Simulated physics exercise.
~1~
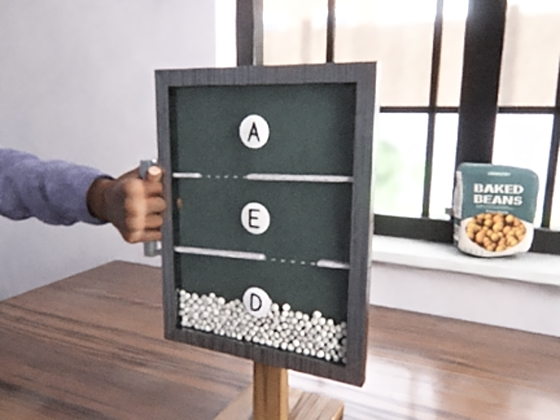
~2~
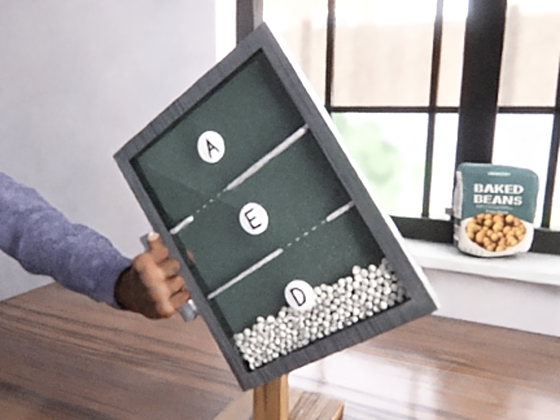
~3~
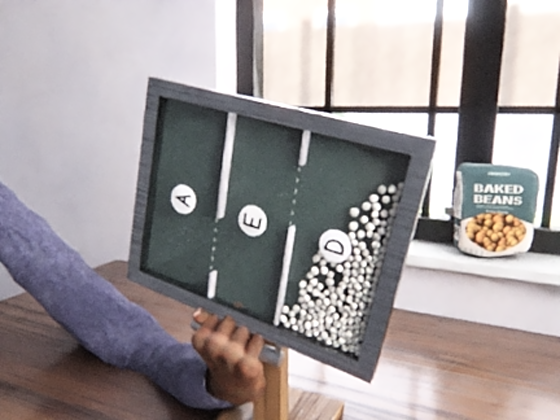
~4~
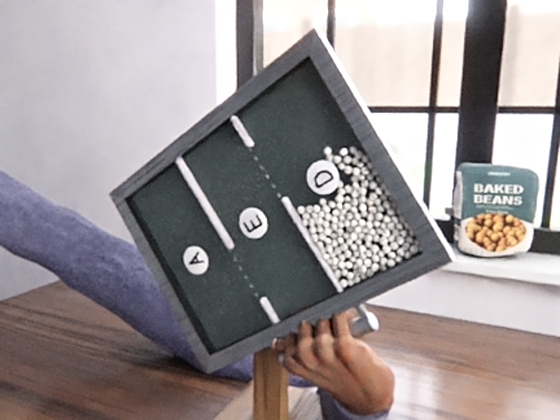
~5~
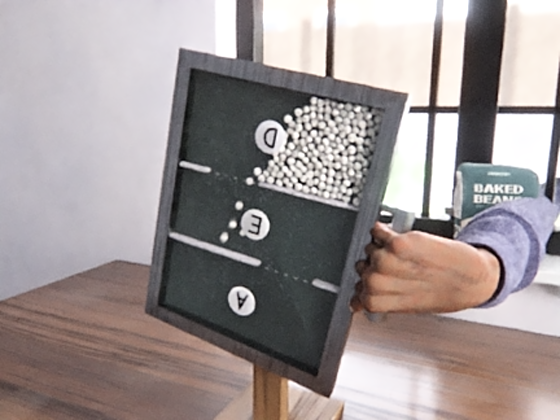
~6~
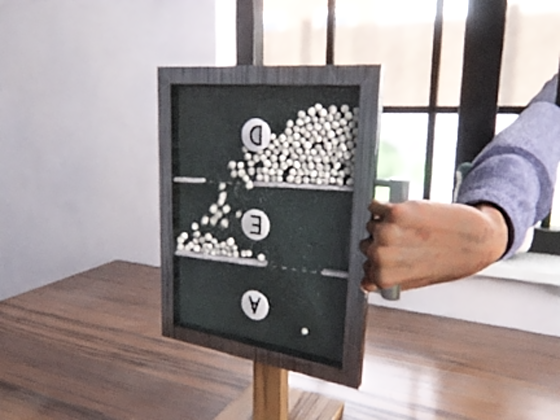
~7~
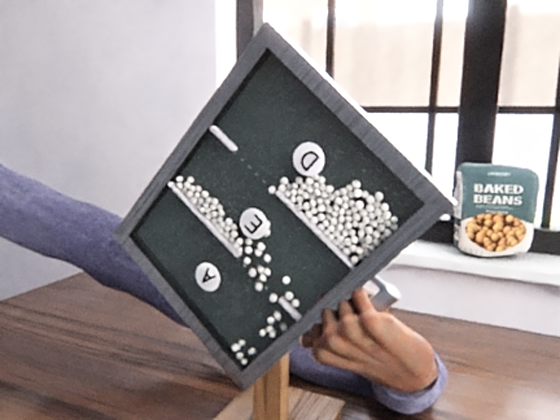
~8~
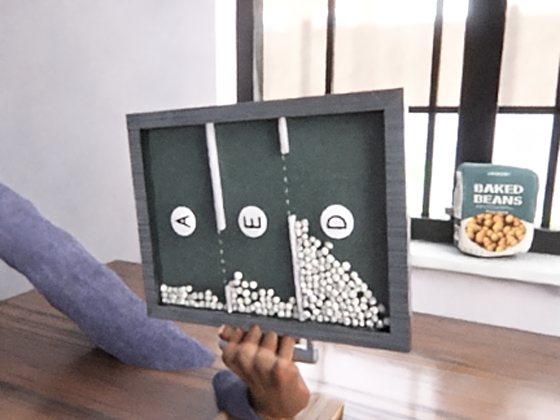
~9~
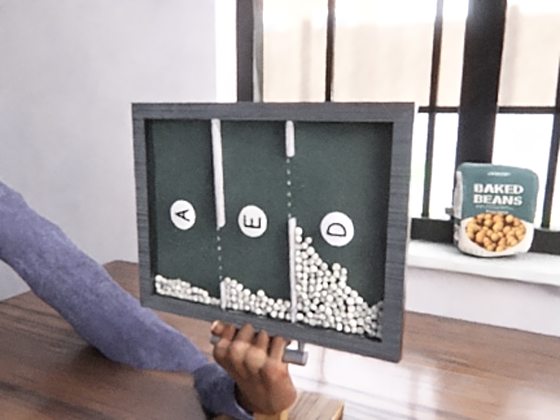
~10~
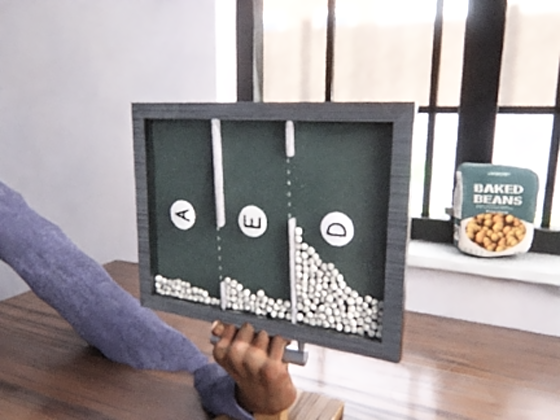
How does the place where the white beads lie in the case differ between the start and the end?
At the start the beads all lay in section D, along the bottom of the upright case. At the end they lay along the lower edge of the sideways case, spread over A, E and D, with the biggest pile in D on the right.
On a wooden table by a window, a hand turned a green case of white beads anticlockwise until it was upside down, spilling some from D, then swung it partway back, leaving it sideways with beads in all three sections, mostly D.
